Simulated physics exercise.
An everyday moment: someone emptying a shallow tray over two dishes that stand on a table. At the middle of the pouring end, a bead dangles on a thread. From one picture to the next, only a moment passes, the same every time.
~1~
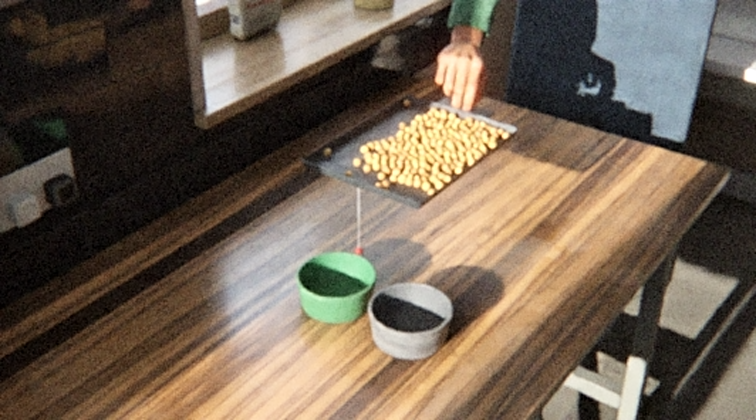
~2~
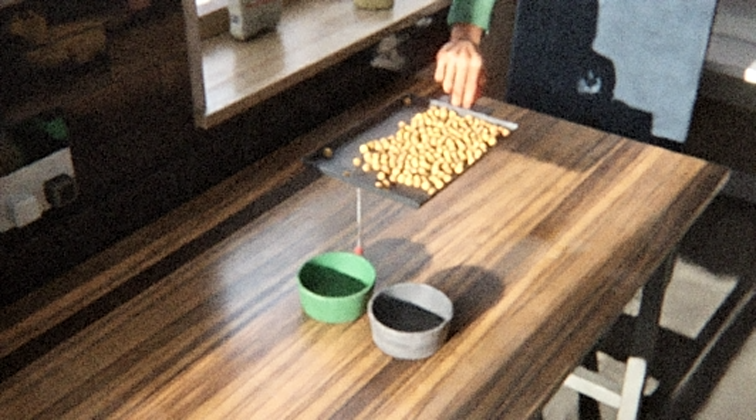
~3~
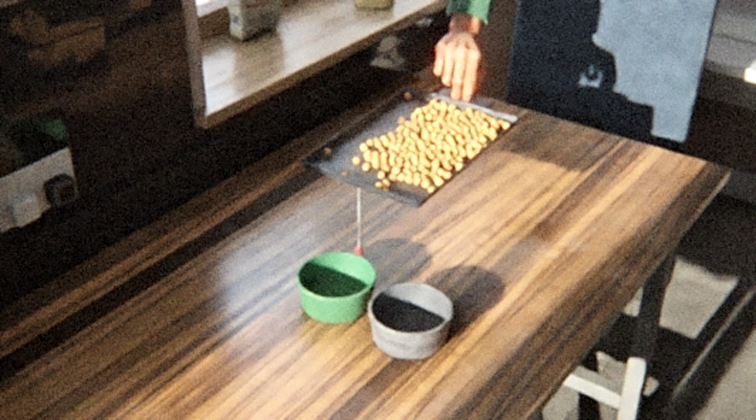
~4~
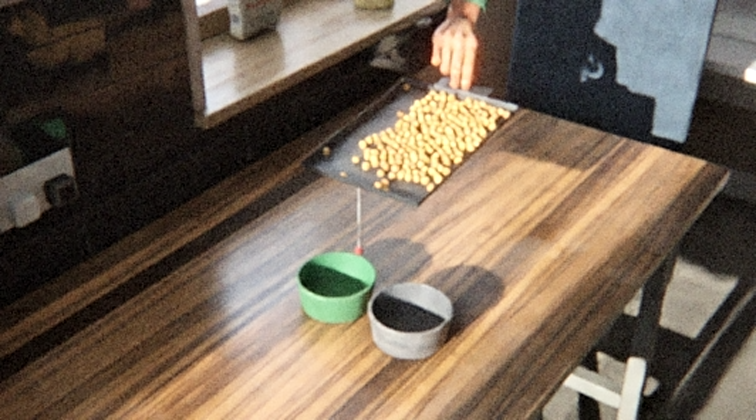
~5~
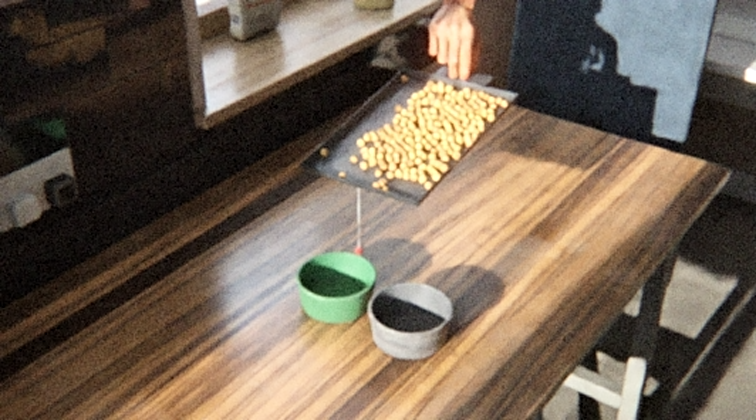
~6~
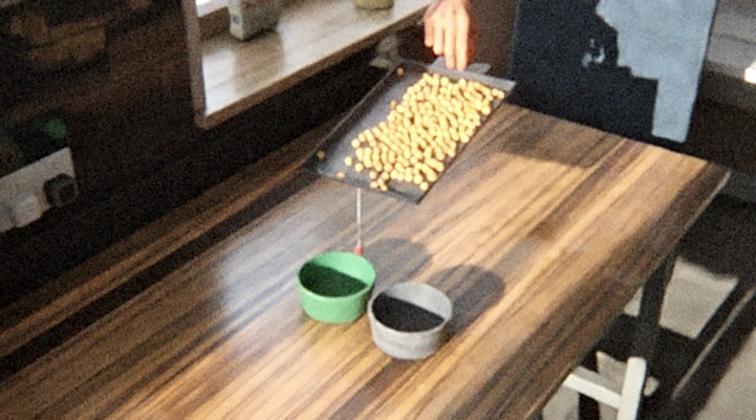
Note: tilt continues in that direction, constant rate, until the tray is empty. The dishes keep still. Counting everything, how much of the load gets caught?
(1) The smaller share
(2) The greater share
The smaller share.
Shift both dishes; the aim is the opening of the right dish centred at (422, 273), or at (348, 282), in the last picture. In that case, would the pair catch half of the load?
The first time it's lower than half, the second time higher than half.
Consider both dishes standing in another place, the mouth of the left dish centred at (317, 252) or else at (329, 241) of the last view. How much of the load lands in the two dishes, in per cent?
The first try yields 60% and the second yields 20%.
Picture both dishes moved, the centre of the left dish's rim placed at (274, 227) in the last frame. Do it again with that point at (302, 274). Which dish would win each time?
Result, first place: The righthand one; second place: The lefthand one.
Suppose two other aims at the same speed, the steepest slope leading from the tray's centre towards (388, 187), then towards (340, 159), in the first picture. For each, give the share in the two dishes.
Near 80 % and, after that, 0 %.
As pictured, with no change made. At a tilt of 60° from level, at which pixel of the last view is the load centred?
Near (315, 229).
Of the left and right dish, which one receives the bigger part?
The one to the left is fuller.
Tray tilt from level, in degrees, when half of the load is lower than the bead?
I'd put it at about 65 degrees.
Shortly afterwards, tray tipped steeply; near a third on the tray; only a few in the right dish; a little in the left dish; near a quarter outside both; near a quarter in the air.
Next, tray tipped right over; only a few in the right dish; near a third in the left dish; near two thirds outside both; only a few in the air.
Some moments later, tray tipped past a quarter turn; only a few in the right dish; near a third in the left dish; near two thirds outside both.
In the end, tray tipped past a quarter turn; only a few in the right dish; near a third in the left dish; near two thirds outside both.
